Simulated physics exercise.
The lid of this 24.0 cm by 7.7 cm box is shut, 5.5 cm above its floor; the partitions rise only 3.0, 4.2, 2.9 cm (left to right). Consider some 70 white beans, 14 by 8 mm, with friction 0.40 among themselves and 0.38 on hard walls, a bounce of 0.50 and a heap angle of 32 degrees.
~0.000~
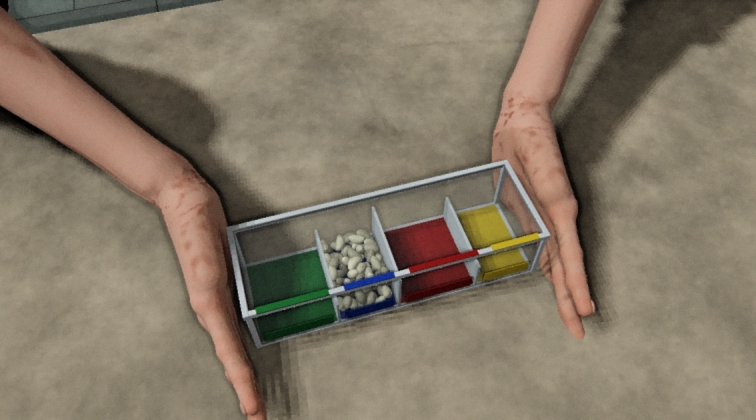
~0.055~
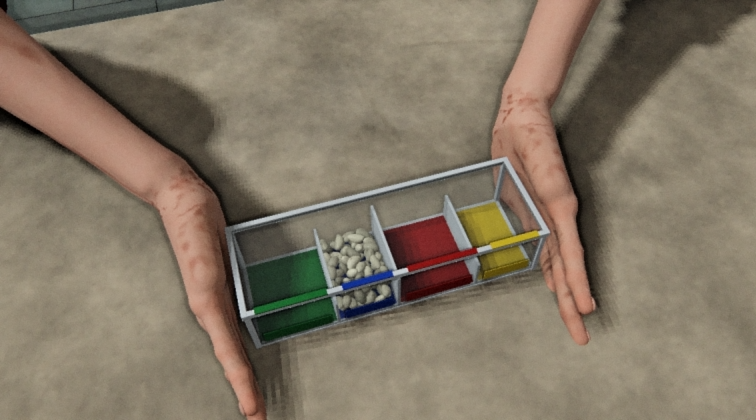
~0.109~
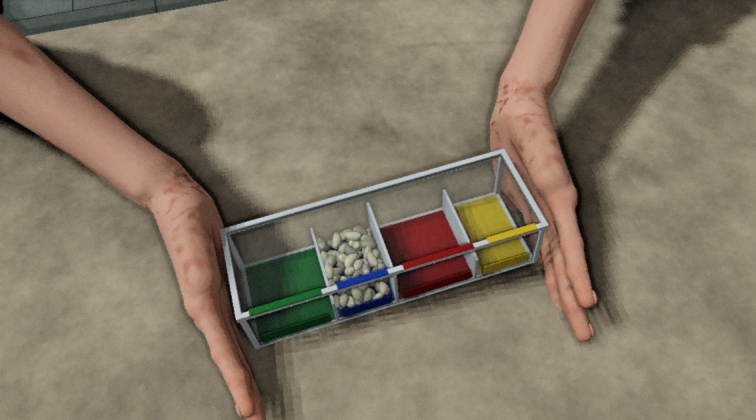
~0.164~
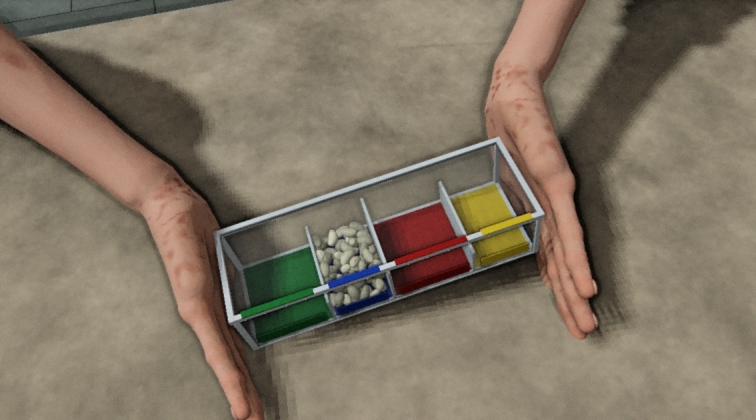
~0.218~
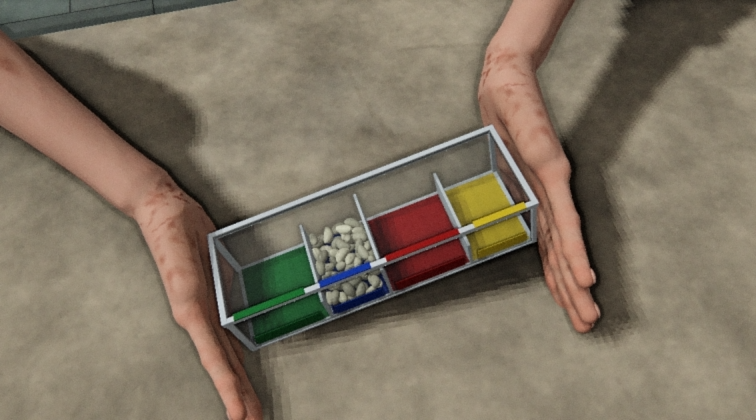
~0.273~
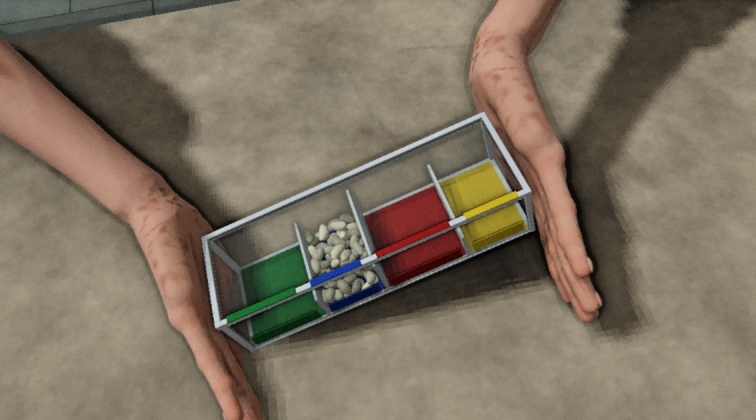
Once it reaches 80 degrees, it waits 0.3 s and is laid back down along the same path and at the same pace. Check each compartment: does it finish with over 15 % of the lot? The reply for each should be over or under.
For red compartment it is under, for blue compartment it is over, for green compartment it is over, for yellow compartment it is under.
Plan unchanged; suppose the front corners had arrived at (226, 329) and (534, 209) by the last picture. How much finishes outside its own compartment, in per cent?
My guess is close to 40 per cent.
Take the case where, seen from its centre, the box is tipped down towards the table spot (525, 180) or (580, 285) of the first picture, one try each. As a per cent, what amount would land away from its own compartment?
Roughly 10 per cent on the first try and 10 per cent on the second.
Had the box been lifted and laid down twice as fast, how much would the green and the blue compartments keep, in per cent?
Then: Green 30; blue 70.
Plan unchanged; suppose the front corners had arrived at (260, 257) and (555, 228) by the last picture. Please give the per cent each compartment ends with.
You'd see red at 0 percent, blue at 100, green at 0 and yellow at 0 percent.
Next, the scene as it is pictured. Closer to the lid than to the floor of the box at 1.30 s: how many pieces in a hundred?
Around 20 in a hundred, give or take.
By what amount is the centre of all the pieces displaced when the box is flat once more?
The balance point ends up some 3.0 centimetres from where it began.
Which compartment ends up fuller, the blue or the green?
Go with blue, that one ends with more.
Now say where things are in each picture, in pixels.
The first picture shows box tilt 0 degrees, front corners at (248, 313) and (543, 234); blue 100 %.
The second picture shows box tilt 1 degrees, front corners at (247, 313) and (543, 232).
The third picture shows box tilt 4 degrees, front corners at (242, 315) and (541, 224), lowest corner left back.
The fourth picture shows box tilt 8 degrees, front corners at (235, 318) and (537, 213), lowest corner left back.
The fifth picture shows box tilt 12 degrees, front corners at (228, 320) and (532, 203), lowest corner left back.
The sixth picture shows box tilt 17 degrees, front corners at (221, 322) and (524, 191), lowest corner left back; blue 100 %. The box's pace is about 80 degrees a second.
Then, at 1.30 s, tilt 80 degrees; blue 85 %, green 15 %.
After 1.99 s, tilt 41 degrees; blue 75 %, green 25 %.
After 2.71 s, tilt 0 degrees; blue 75 %, green 25 %.
At rest (3.1 s), red 0 %, blue 75 %, green 25 %, yellow 0 %.
